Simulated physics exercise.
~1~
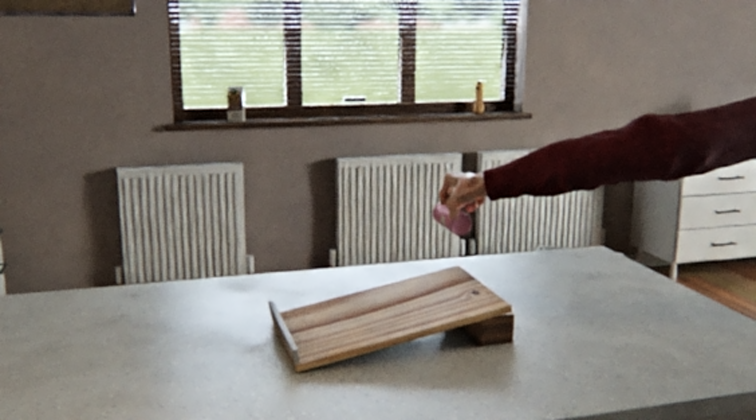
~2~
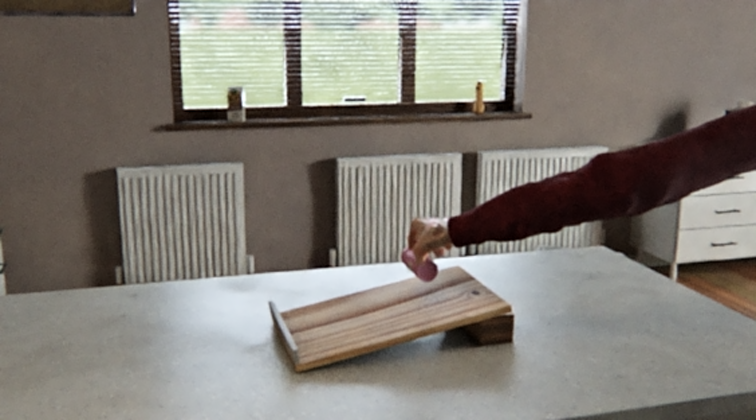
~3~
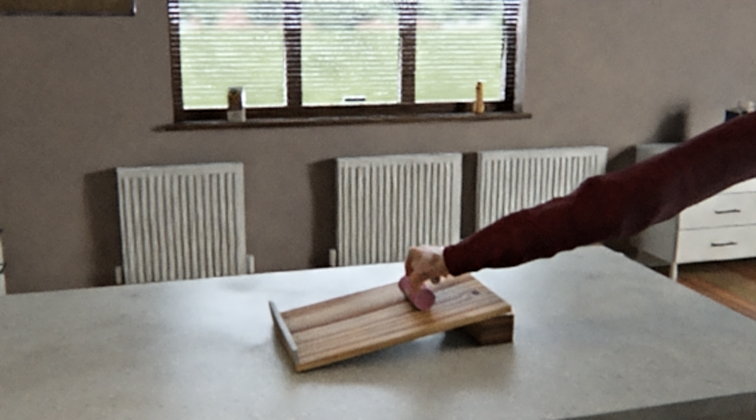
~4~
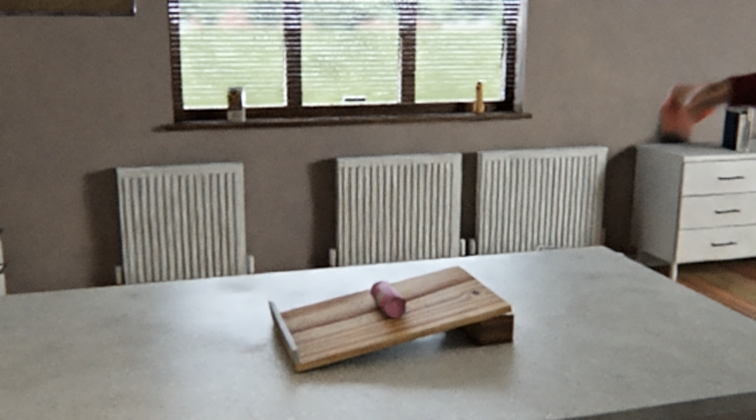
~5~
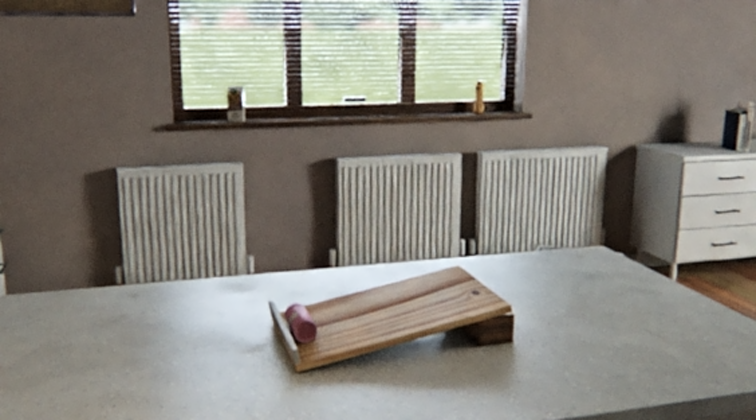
At the start, a hand in a dark red sleeve holds a small pink cylinder above a wooden board that slopes down to the left, propped on a block on a pale table. Radiators and a window with blinds stand behind. The hand moves left and lowers the cylinder until it lies on its side on the upper part of the board. Then the hand lets go and draws back to the right, while the cylinder starts down the slope. It travels left down the board and ends near the raised lip at the low end, with the board still in place.
